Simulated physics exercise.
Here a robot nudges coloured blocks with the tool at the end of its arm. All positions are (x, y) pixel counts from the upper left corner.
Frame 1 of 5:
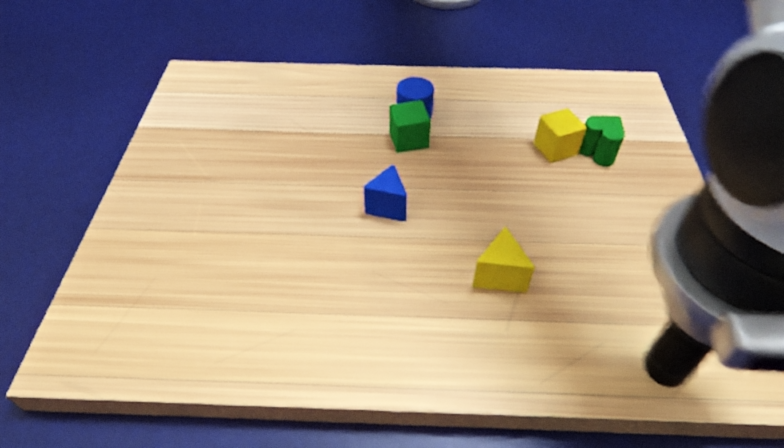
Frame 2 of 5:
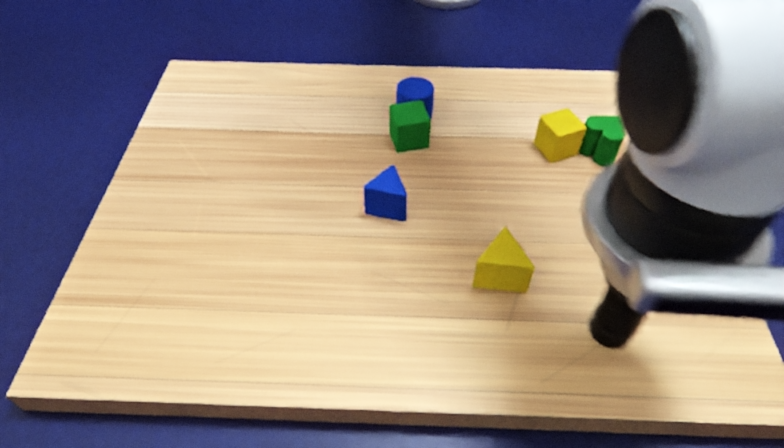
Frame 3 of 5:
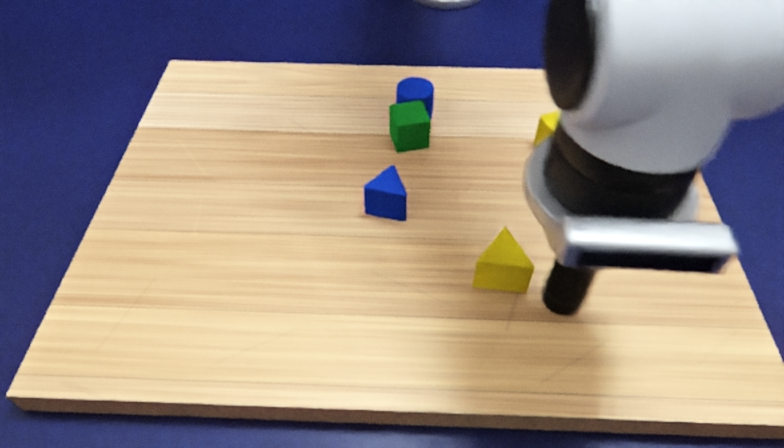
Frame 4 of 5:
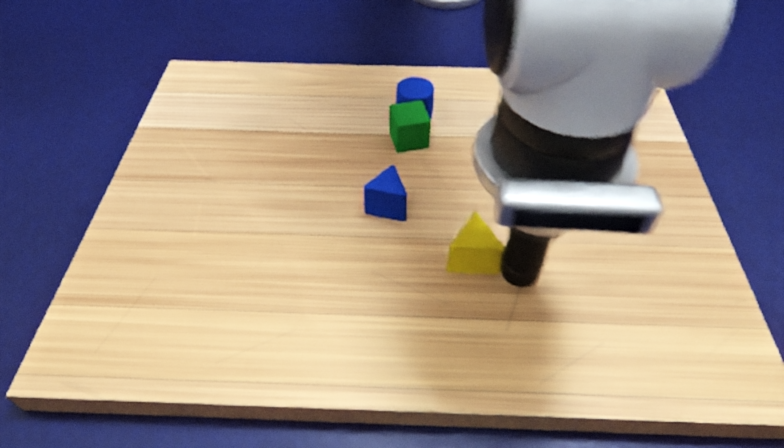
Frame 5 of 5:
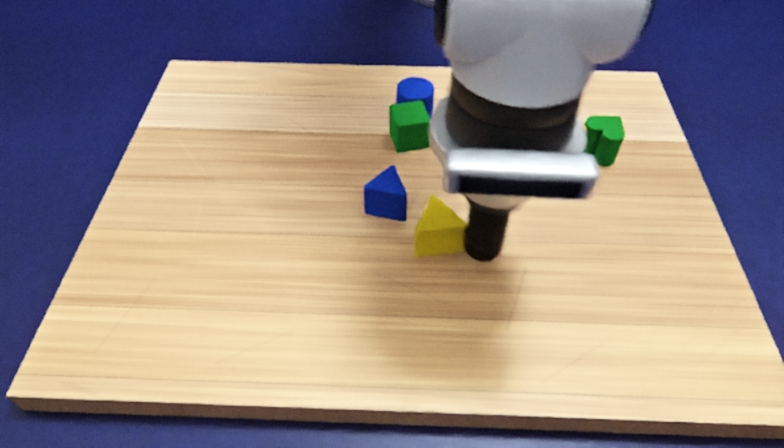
A robot arm swept in from the right across the wooden board, met the yellow triangular block, and pushed it left and slightly away toward the blue triangular one, while the other blocks stayed put.
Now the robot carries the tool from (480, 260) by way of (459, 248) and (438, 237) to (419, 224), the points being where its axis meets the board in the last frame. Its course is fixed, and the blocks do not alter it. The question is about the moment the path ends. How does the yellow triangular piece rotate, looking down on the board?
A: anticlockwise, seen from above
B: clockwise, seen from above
The correct letter is A.
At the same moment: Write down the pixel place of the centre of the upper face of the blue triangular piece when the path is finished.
By then it is at (361, 176).
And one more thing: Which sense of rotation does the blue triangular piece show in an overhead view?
If we look at it from overhead, the blue triangular piece pivots clockwise.
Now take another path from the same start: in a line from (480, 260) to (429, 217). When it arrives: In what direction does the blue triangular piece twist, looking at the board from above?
Looking down, it rotates clockwise.
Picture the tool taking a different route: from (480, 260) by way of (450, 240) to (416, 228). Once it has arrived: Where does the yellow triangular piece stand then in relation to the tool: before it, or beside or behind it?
The tool still pushes it.
What follows on the original path. Halfway along, tool (448, 230); blue triangular piece (377, 178), turned 25° clockwise; yellow triangular piece (404, 205), turned 15° anticlockwise.
At the end, tool (420, 212); blue triangular piece (361, 176), turned 70° clockwise; yellow triangular piece (380, 201), turned 55° anticlockwise.
